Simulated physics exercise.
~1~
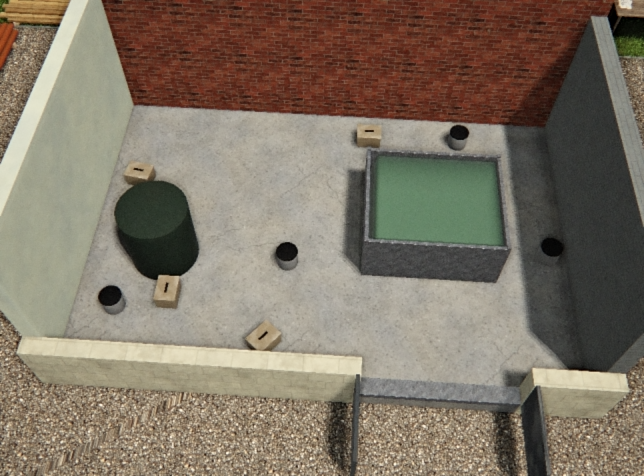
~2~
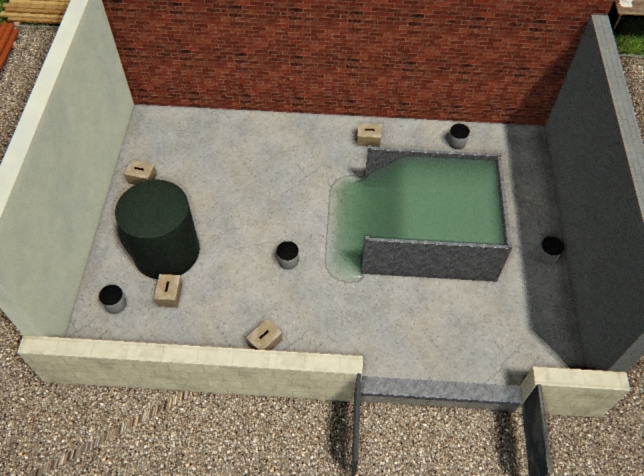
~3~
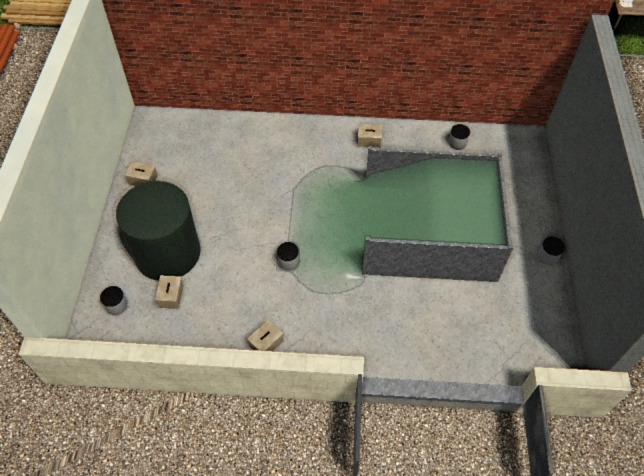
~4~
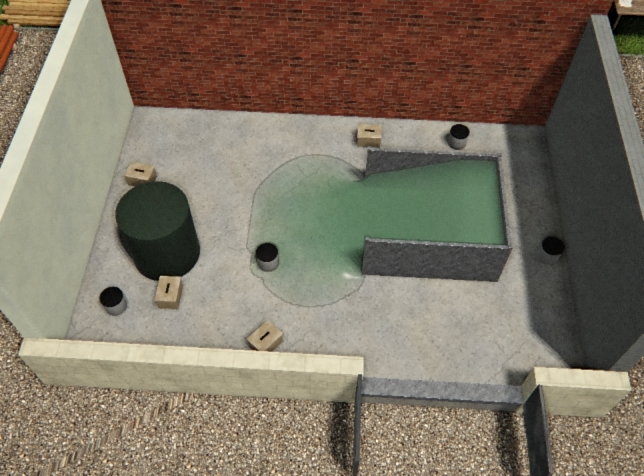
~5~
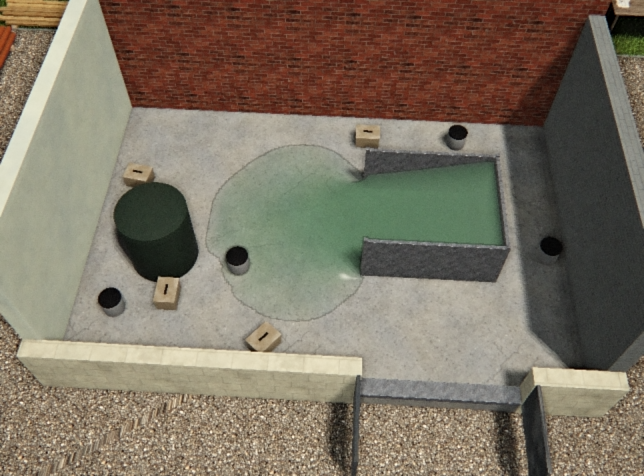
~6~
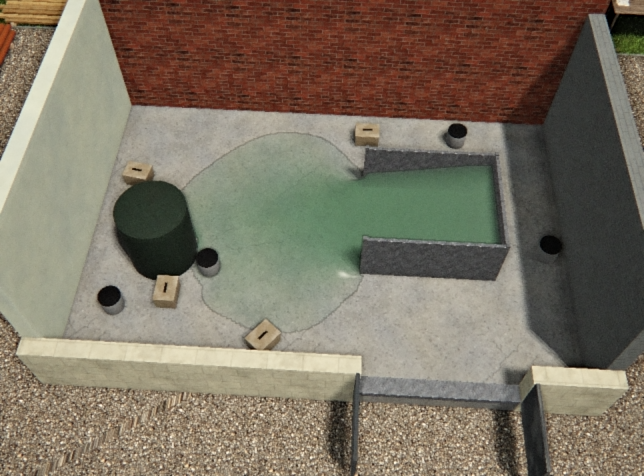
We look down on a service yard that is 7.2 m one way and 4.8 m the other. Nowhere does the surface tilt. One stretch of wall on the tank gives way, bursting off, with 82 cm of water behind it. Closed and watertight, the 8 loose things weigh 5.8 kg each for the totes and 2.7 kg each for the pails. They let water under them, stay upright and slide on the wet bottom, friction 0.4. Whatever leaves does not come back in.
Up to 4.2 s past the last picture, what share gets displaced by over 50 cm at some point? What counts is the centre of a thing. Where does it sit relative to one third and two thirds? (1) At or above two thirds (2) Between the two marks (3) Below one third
Option 1: At or above two thirds.
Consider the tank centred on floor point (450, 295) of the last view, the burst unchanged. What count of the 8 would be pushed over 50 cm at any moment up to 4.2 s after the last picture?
Then the count would be 6.
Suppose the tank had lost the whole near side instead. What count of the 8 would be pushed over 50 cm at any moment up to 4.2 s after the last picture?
Then the count would be 4.
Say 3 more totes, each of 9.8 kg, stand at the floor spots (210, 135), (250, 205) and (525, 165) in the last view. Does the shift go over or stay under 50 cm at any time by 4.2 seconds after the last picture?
In order: Beyond it, beyond it, within it.
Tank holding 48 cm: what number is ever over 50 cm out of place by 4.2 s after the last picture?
I count 4 of them in that case.
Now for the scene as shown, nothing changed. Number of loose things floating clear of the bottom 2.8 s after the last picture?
At that time the total is 5.
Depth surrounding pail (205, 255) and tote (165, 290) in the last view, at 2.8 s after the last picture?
Depths: Near 27 cm, then near 15 cm.
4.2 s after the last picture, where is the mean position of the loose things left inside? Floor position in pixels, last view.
I'd say about (319, 232) in the last view.
Then, 0.4 s after the last picture 1 of 8 are over 50 cm from their spots; 1 afloat.
Then, 1.5 s after the last picture 3 of 8 are over 50 cm from their spots; 5 afloat.
Then, 2.8 s after the last picture 4 of 8 are over 50 cm from their spots; 5 afloat.
Then, 4.2 s after the last picture 5 of 8 are over 50 cm from their spots, and 6 have been at some point; 5 afloat.
